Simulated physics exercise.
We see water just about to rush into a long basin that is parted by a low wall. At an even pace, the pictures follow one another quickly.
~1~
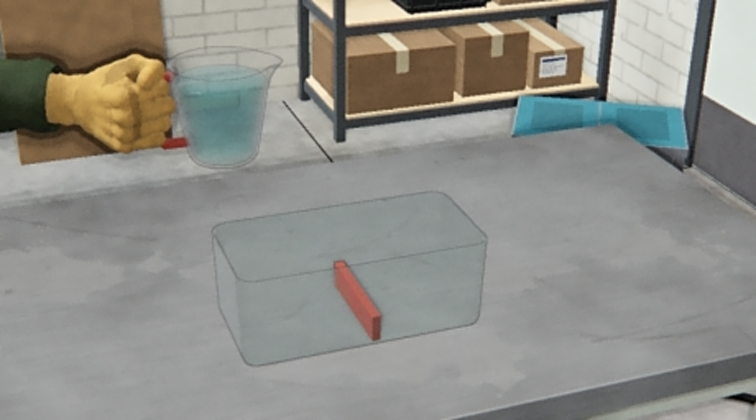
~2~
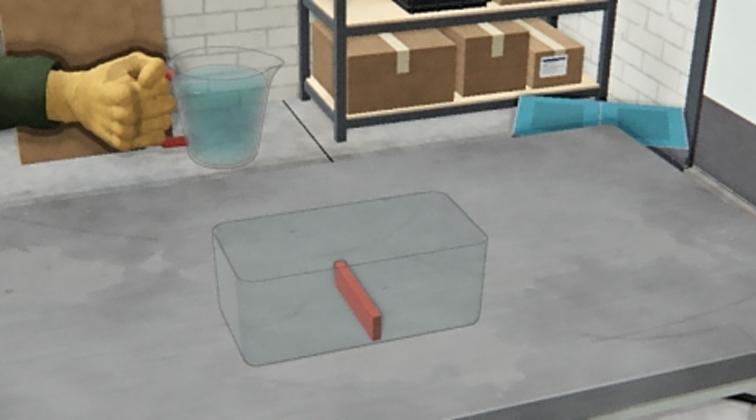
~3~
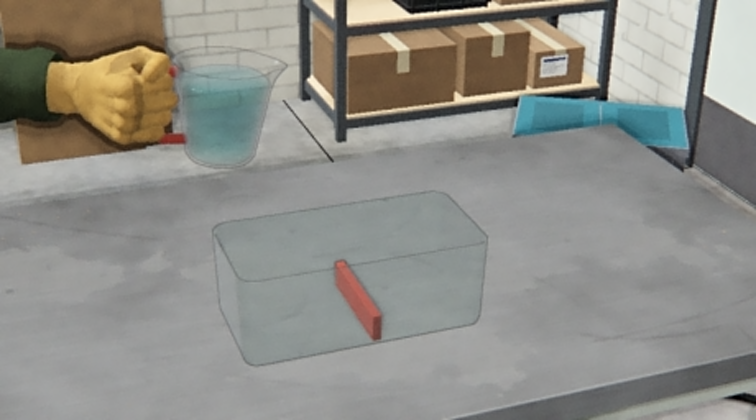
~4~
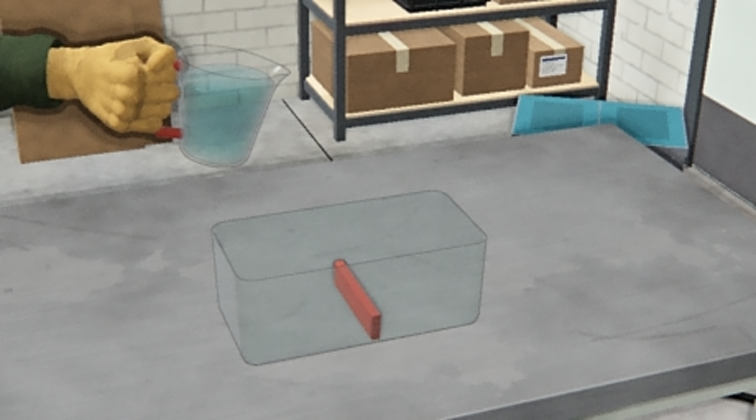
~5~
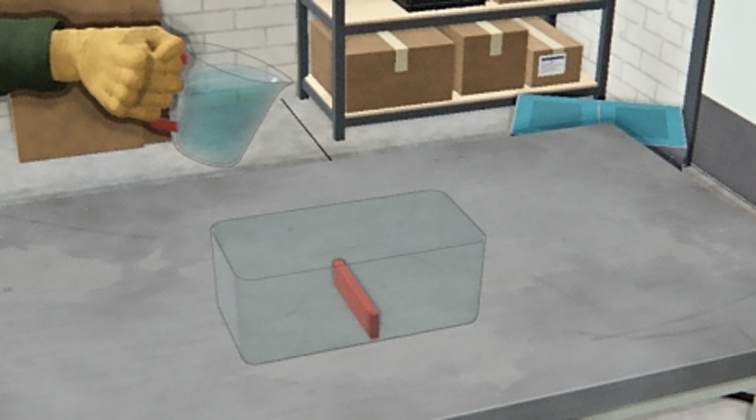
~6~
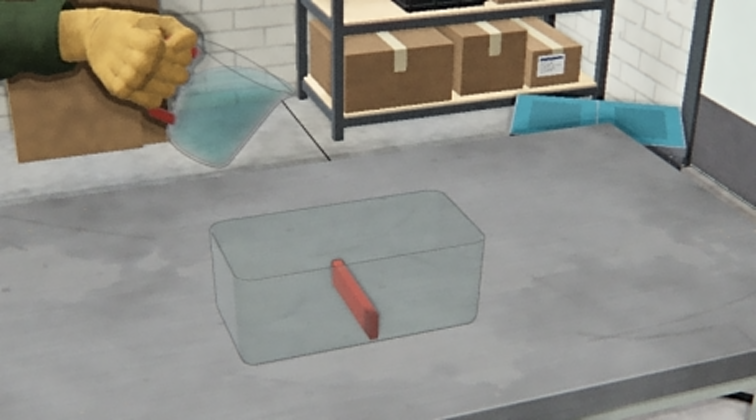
In this clip, a yellow-gloved hand holds a clear jug of bluish water beyond a long transparent basin with a low red wall inside, then tilts the jug gradually to the right while the basin stays still.
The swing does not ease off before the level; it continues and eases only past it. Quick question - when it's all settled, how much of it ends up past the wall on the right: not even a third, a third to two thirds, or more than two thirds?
I'd say not even a third.
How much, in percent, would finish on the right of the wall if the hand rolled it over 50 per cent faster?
Roughly 15 in a hundred.
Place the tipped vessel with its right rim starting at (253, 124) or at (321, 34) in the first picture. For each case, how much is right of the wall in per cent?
The first gives 10 %, the second 80 %.
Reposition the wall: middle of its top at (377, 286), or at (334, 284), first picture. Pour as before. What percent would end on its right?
Roughly 10 per cent first and roughly 55 per cent second.
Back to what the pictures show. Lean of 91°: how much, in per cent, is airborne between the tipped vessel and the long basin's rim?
Roughly 35 percent.
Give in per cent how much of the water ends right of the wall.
That share comes out near 20 percent.
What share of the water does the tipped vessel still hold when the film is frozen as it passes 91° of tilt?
Looks like roughly 50 percent is still held.
A moment on, the tilt is 91° and 48 per cent is still to pour, 10 is left of the wall and 9 right of it.
Next, the tilt is 108° and 6 per cent is still to pour, 61 is left of the wall and 18 right of it.
Then the tilt is 108° and 0 per cent is still to pour, 72 is left of the wall and 20 right of it.
Later the tilt is 108° and 0 per cent is still to pour, 72 is left of the wall and 22 right of it.
At rest 72 per cent lies left of the wall, 22 right of it and 6 outside.
